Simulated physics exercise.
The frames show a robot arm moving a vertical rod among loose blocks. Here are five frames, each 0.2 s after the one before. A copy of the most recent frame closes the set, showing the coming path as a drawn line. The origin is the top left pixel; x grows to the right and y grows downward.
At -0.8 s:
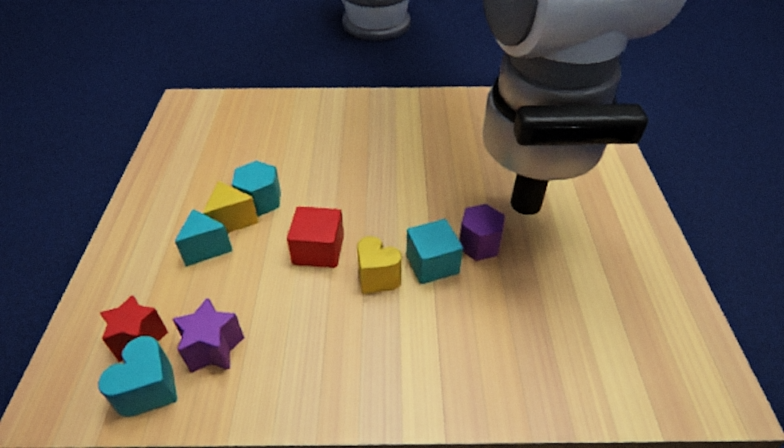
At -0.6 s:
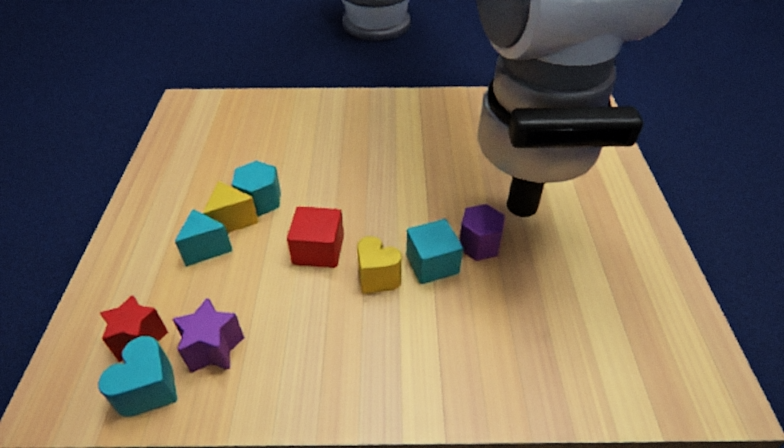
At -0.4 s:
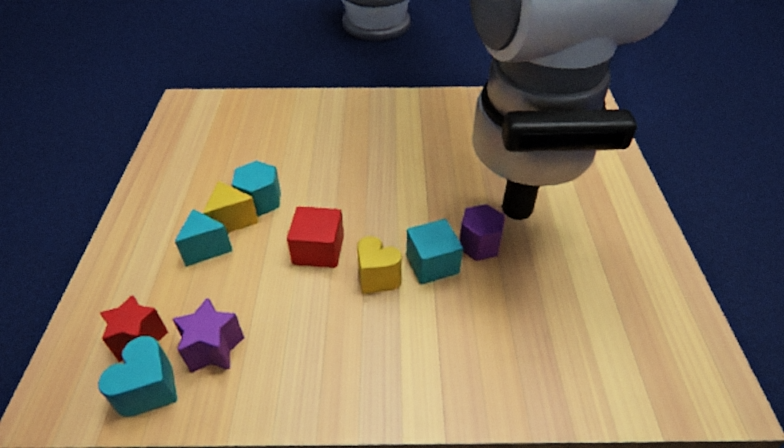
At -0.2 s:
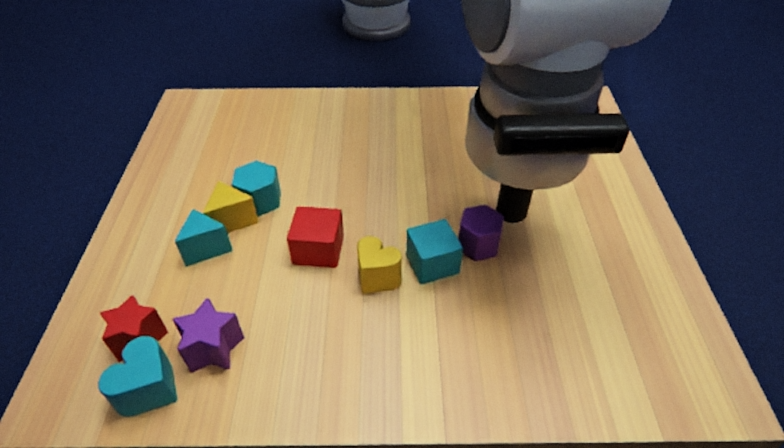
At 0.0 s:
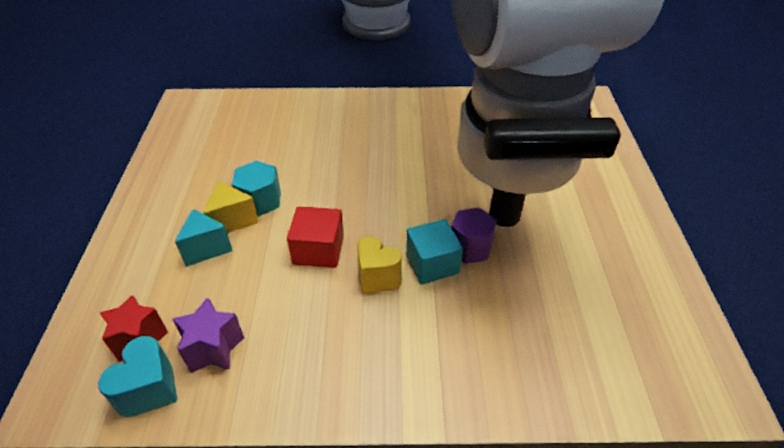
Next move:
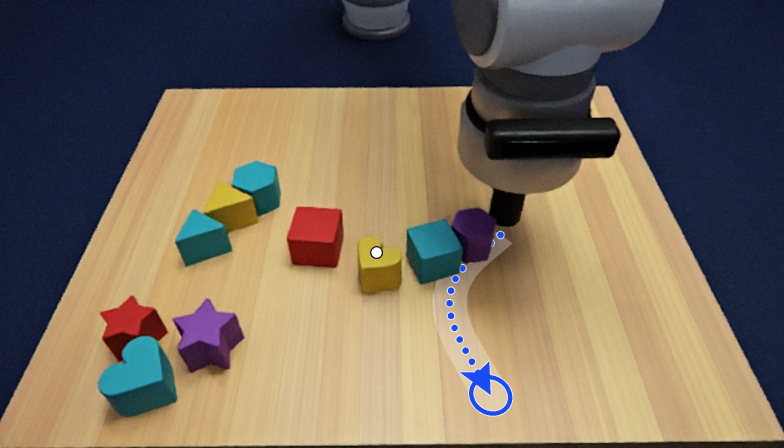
On a wooden board scattered with colourful blocks, a robot arm moved its black rod slowly left and slightly toward the viewer, then nudged the purple hexagonal block a little left beside the turquoise one.
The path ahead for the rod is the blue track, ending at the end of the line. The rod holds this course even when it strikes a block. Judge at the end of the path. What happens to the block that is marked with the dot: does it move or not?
Its place changes.
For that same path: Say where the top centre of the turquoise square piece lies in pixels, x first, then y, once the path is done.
Answer: (367, 265).
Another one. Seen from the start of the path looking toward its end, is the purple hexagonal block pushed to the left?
The answer is no.
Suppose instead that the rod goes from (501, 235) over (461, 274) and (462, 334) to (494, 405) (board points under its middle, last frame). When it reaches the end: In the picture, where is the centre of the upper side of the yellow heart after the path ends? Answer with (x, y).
The middle of the upper face of the yellow heart will lie at about (330, 259) in the picture.
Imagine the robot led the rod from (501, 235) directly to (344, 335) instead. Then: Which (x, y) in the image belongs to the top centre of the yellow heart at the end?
At (241, 255).
The line goes from (501, 235) via (460, 272) and (455, 329), ending at (491, 395); the dot is on the yellow heart.
What follows on the original path. One third of the way, rod at (462, 254); yellow heart at (340, 258), turned 45° clockwise; turquoise square piece at (381, 257); purple hexagonal block at (425, 252), turned 30° clockwise.
Two thirds of the way, rod at (458, 311); yellow heart at (326, 261), turned 60° clockwise; turquoise square piece at (367, 265), turned 30° clockwise; purple hexagonal block at (412, 274), turned 55° clockwise.
At the end, rod at (495, 378); yellow heart at (326, 261), turned 60° clockwise; turquoise square piece at (367, 265), turned 30° clockwise; purple hexagonal block at (412, 274), turned 55° clockwise.
